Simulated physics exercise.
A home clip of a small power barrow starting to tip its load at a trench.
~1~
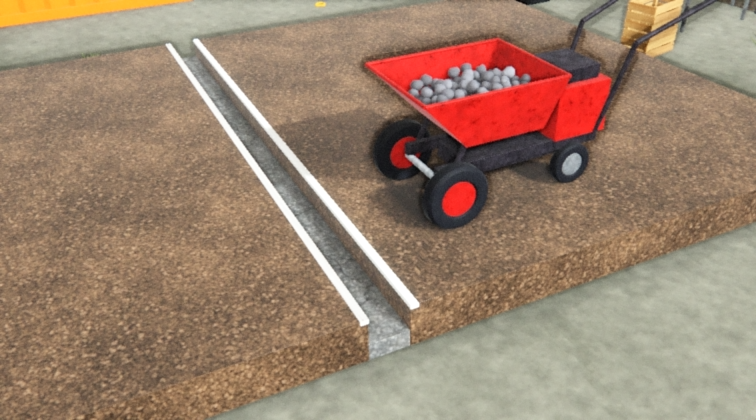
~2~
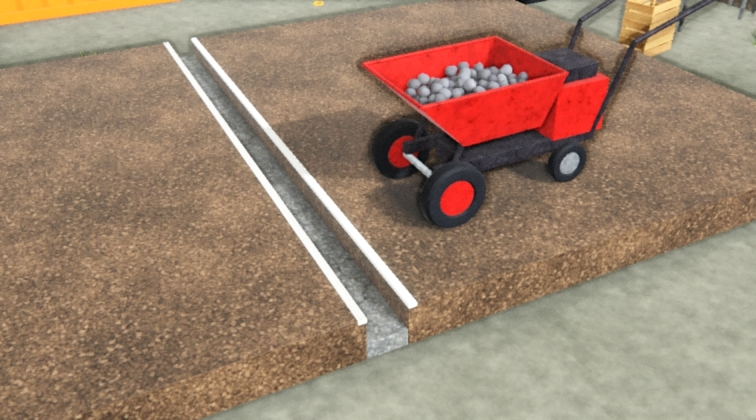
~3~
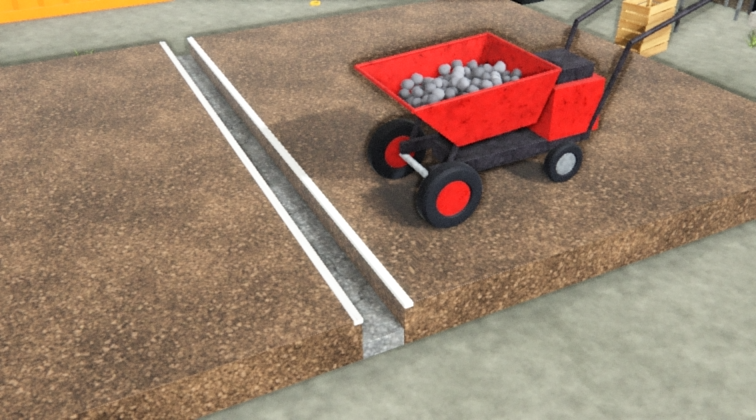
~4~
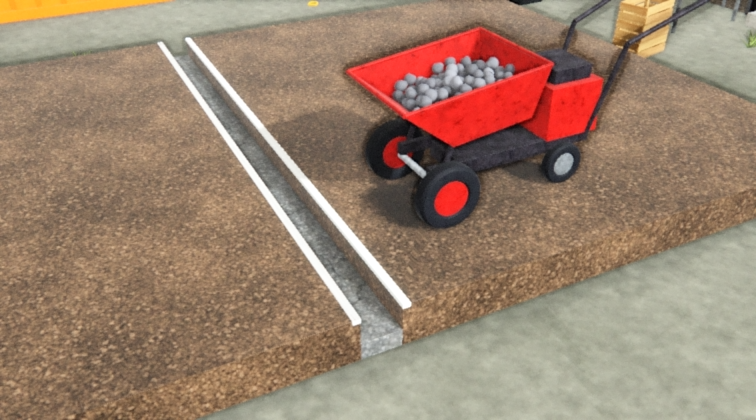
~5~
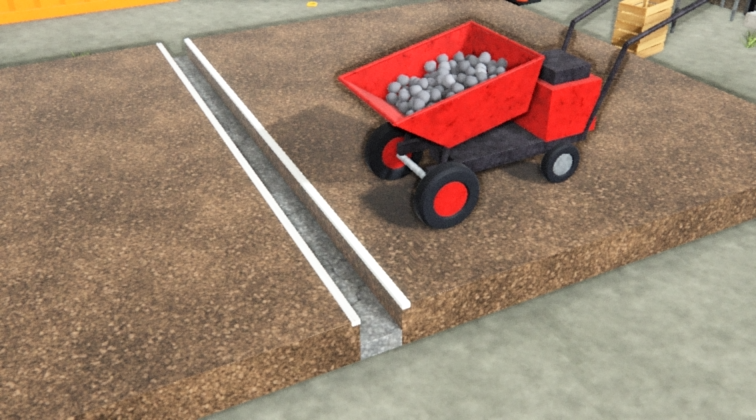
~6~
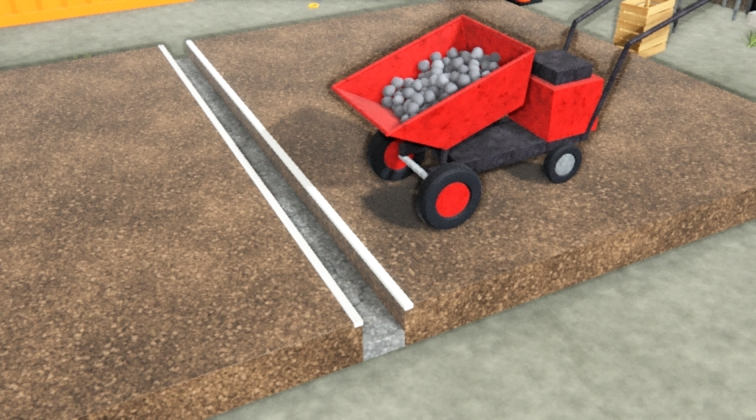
The red skip of a small barrow, loaded with round grey cobbles, tilts forward toward the left.
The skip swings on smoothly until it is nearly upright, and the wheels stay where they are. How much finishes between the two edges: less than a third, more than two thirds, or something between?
It catches from one third to two thirds.
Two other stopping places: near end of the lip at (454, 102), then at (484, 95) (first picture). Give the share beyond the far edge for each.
In turn 10 and 0 in a hundred.
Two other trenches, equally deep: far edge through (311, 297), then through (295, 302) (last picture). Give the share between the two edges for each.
In turn 90 and 100 in a hundred.
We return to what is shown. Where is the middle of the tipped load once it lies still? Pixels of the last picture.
Roughly at (300, 233).
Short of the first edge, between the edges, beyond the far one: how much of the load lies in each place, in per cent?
Short: 0 %, between: 50 %, beyond: 50 %.
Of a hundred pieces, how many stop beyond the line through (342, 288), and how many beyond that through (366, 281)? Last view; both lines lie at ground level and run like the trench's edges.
The first gives 50 %, the second 90 %.
Shortly afterwards, skip tipped steeply; the whole lot in the skip.
Next, skip tipped steeply; the bulk in the skip; a little in or heaped over the trench; a little beyond it; only a few falling.
Some moments later, skip tipped right over; only a few in the skip; near half in or heaped over the trench; near half beyond it.
In the end, skip tipped right over; near half in or heaped over the trench; near half beyond it.
